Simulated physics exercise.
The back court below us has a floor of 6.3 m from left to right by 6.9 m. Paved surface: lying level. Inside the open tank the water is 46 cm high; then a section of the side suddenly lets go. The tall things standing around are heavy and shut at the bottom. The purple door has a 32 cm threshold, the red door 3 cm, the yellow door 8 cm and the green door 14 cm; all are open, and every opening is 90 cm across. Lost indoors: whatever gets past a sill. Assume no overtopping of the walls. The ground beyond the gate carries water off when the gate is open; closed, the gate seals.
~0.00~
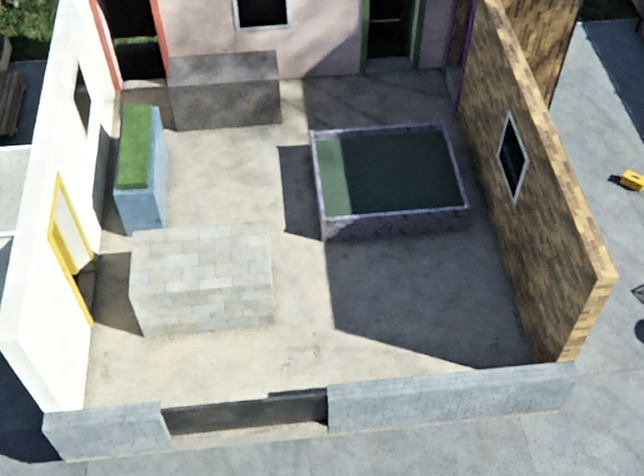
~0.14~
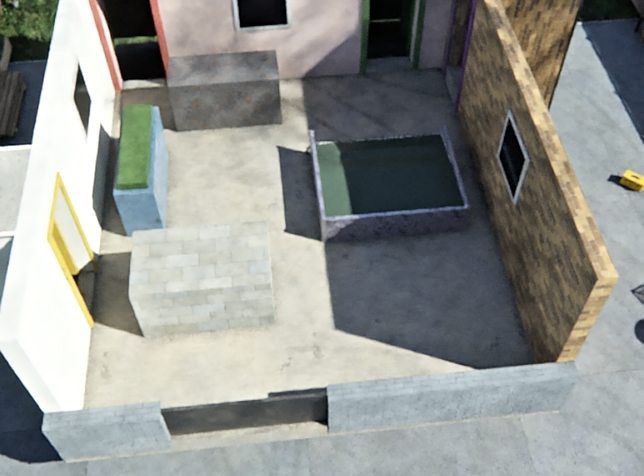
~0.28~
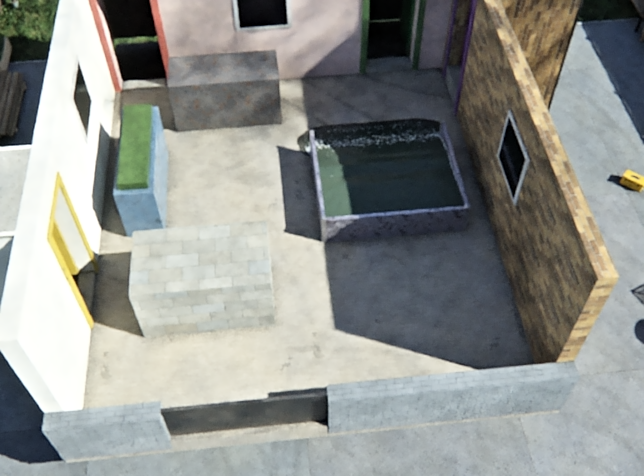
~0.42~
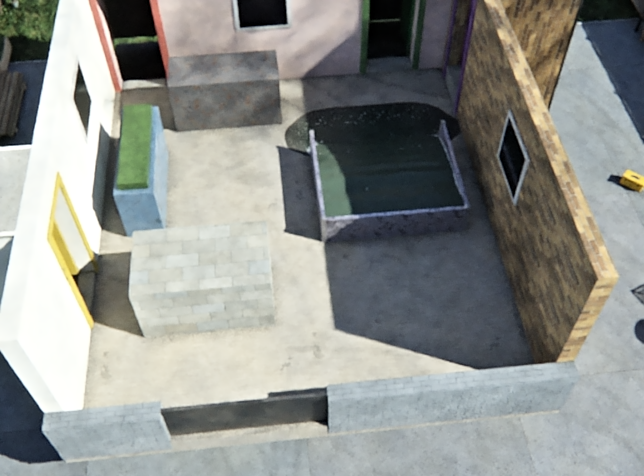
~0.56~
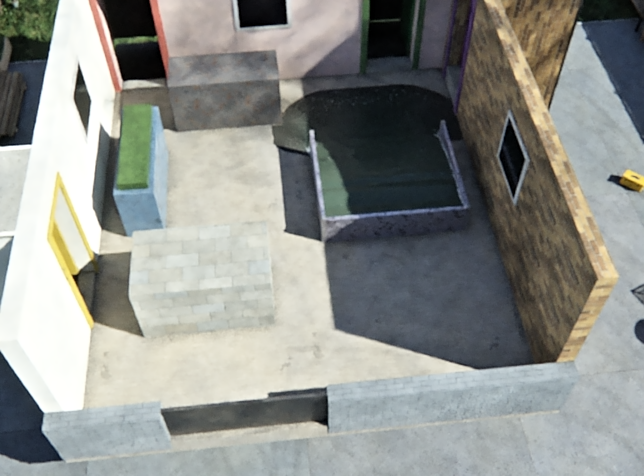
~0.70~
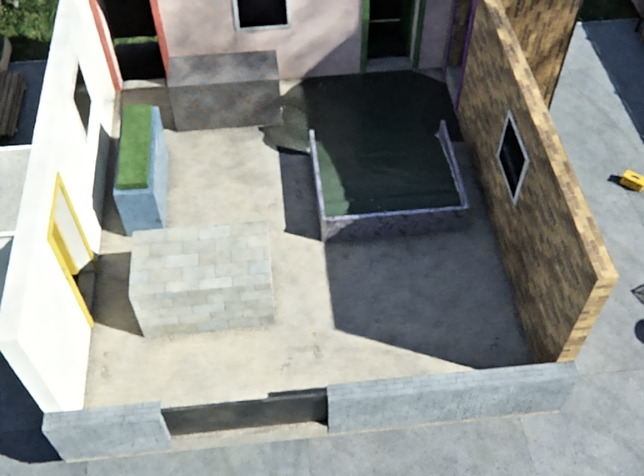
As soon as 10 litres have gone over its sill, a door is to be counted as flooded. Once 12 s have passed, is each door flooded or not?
At the end, the purple door will see an amount within the limit come in; the red door will see too much water come in; the yellow door will see an amount within the limit come in; the green door will see too much water come in.
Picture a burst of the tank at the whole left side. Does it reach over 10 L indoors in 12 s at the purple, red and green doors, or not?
Then it goes purple fine, red too high, green fine.
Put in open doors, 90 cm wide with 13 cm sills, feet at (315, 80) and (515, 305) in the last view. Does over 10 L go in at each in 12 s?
The first door gets there and the second falls short.
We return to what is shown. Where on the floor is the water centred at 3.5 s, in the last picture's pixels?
Around (344, 122) in the last picture.
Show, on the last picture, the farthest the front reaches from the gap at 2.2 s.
Point: Roughly (173, 88).
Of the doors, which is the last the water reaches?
Answer: The yellow door.
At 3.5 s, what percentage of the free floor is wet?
Around 30 per cent.
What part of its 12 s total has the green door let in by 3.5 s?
By then it's near 95% of the total.
After 1.4 s water covers 20 % of the floor and is deepest (31 cm) near (352, 81); purple door 12 cm at the sill, 0 L in, red door not reached, yellow door not reached, green door 28 cm at the sill, 25 L in.
After 2.2 s water covers 25 % of the floor and is deepest (32 cm) near (424, 70); purple door 23 cm at the sill, 0 L in, red door not reached, yellow door not reached, green door 31 cm at the sill, 86 L in.
After 3.5 s water covers 30 % of the floor and is deepest (22 cm) near (115, 93); purple door 18 cm at the sill, 0 L in, red door 7 cm at the sill, 5 L in, yellow door not reached, green door 20 cm at the sill, 159 L in.
After 7.0 s water covers 65 % of the floor and is deepest (10 cm) near (115, 93); purple door 8 cm at the sill, 0 L in, red door 6 cm at the sill, 53 L in, yellow door 4 cm at the sill, 0 L in, green door 8 cm at the sill, 171 L in.
After 12.0 s water covers 95 % of the floor and is deepest (9 cm) near (434, 135); purple door 8 cm at the sill, 0 L in, red door 5 cm at the sill, 71 L in, yellow door 4 cm at the sill, 0 L in, green door 9 cm at the sill, 171 L in.
